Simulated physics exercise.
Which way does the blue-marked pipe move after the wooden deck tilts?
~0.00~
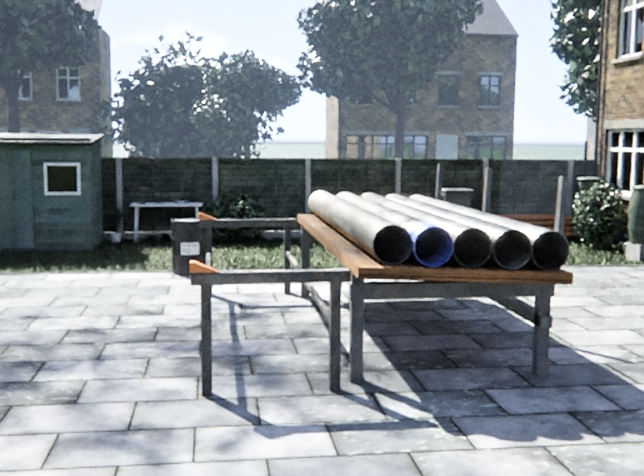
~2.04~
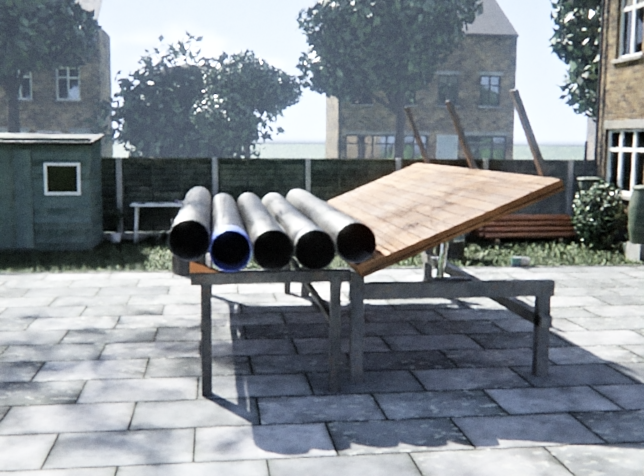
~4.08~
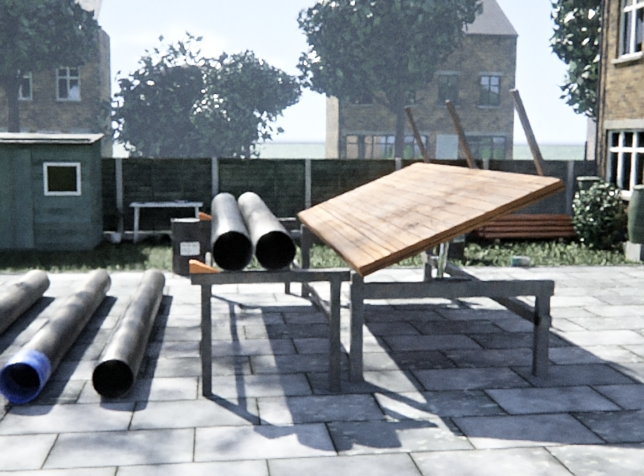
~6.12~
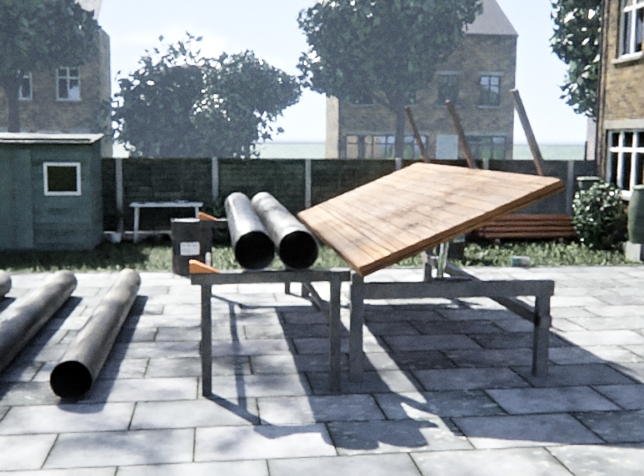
The blue-marked pipe moves to the left, across the rack and down onto the paving.
